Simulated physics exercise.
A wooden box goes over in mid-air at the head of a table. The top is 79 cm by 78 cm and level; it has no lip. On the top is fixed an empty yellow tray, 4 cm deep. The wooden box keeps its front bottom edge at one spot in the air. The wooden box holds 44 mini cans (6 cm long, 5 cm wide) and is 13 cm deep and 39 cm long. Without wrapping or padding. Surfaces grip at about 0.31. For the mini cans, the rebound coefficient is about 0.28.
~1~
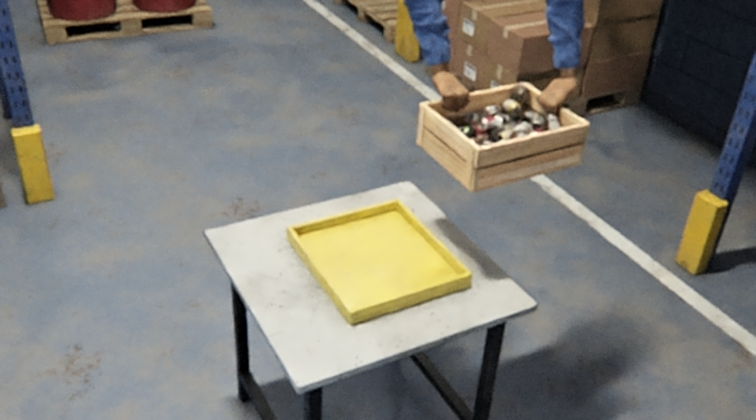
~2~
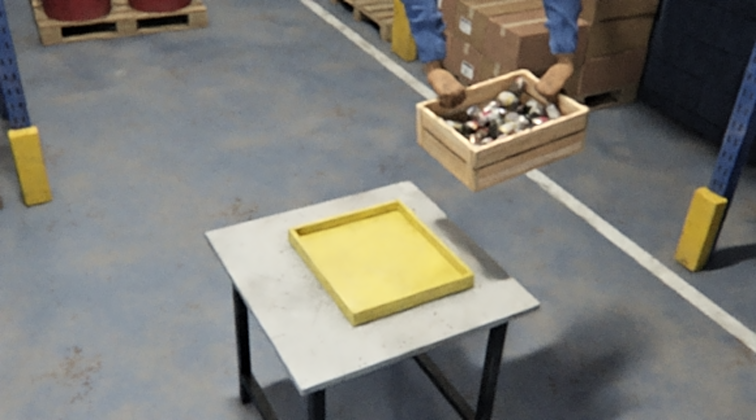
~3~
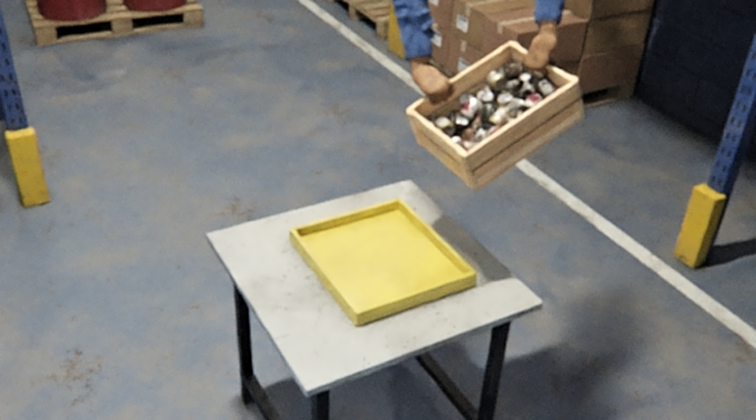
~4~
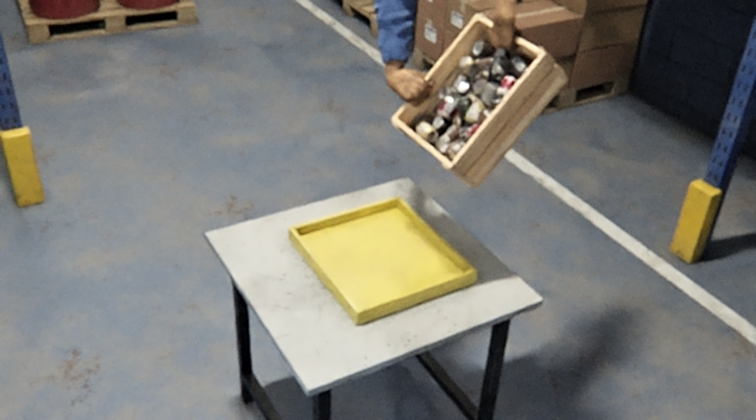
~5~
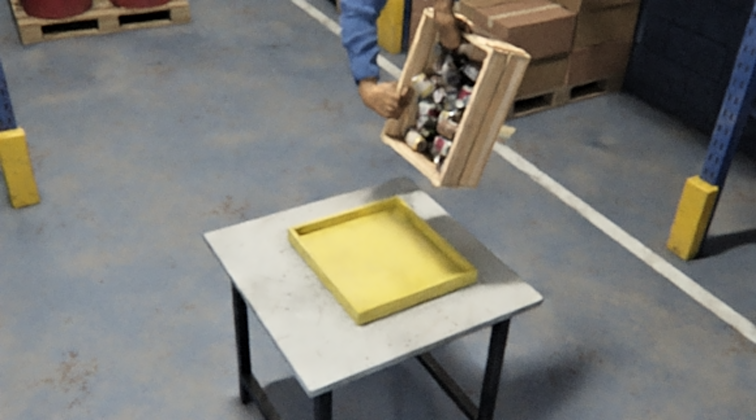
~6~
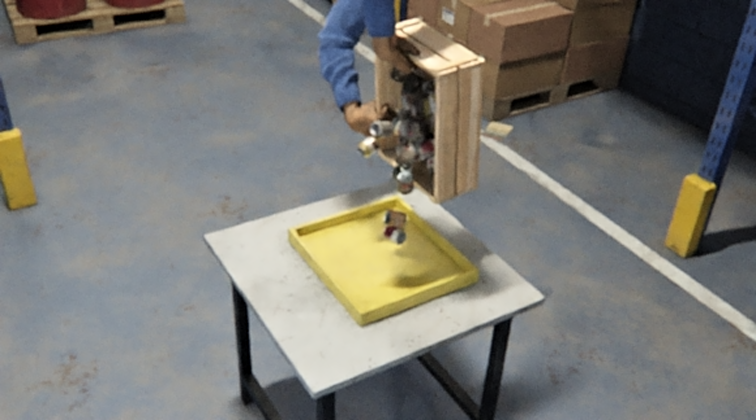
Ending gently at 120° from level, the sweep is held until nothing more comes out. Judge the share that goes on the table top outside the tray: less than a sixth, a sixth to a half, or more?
My guess is it stays short of a sixth.
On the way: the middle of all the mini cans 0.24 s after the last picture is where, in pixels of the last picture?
Somewhere around pixel (387, 188) in the last view.
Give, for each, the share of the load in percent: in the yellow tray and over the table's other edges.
The shares come out near 75 and 0 in a hundred.
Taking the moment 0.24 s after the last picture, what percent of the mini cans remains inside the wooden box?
Some 35 per cent, more or less.
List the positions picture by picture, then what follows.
In the first frame (places track the rim corner closest to us here; the camera moves round a little), wooden box (481, 148); yellow tray (354, 310); tipped 0°; all still inside.
The second frame shows wooden box (478, 149); tipped 6°.
The third frame shows wooden box (468, 153); tipped 23°.
The fourth frame shows wooden box (452, 164); tipped 46°.
The fifth frame shows wooden box (439, 182); tipped 71°.
The sixth frame shows wooden box (436, 200); yellow tray (364, 311); tipped 95°; 7 out, the lowest can at (394, 234).
Then, 0.24 s after the last picture, tilt 115°; 16 still in the wooden box, 9 in the yellow tray, 4 on the table top outside the tray and 15 in the air.
Then, 0.55 s after the last picture, tilt 120°; 28 in the yellow tray, 11 on the table top outside the tray, 1 over the left end of the table and 4 in the air.
Then, 0.98 s after the last picture, tilt 120°; 34 in the yellow tray, 4 on the table top outside the tray and 6 over the left end of the table.
Final count (1.53 s after the last picture), 34 in the yellow tray, 1 on the table top outside the tray, 8 over the left end of the table and 1 over the table's other edges. Asked share, 1 of 44, 2 per cent.
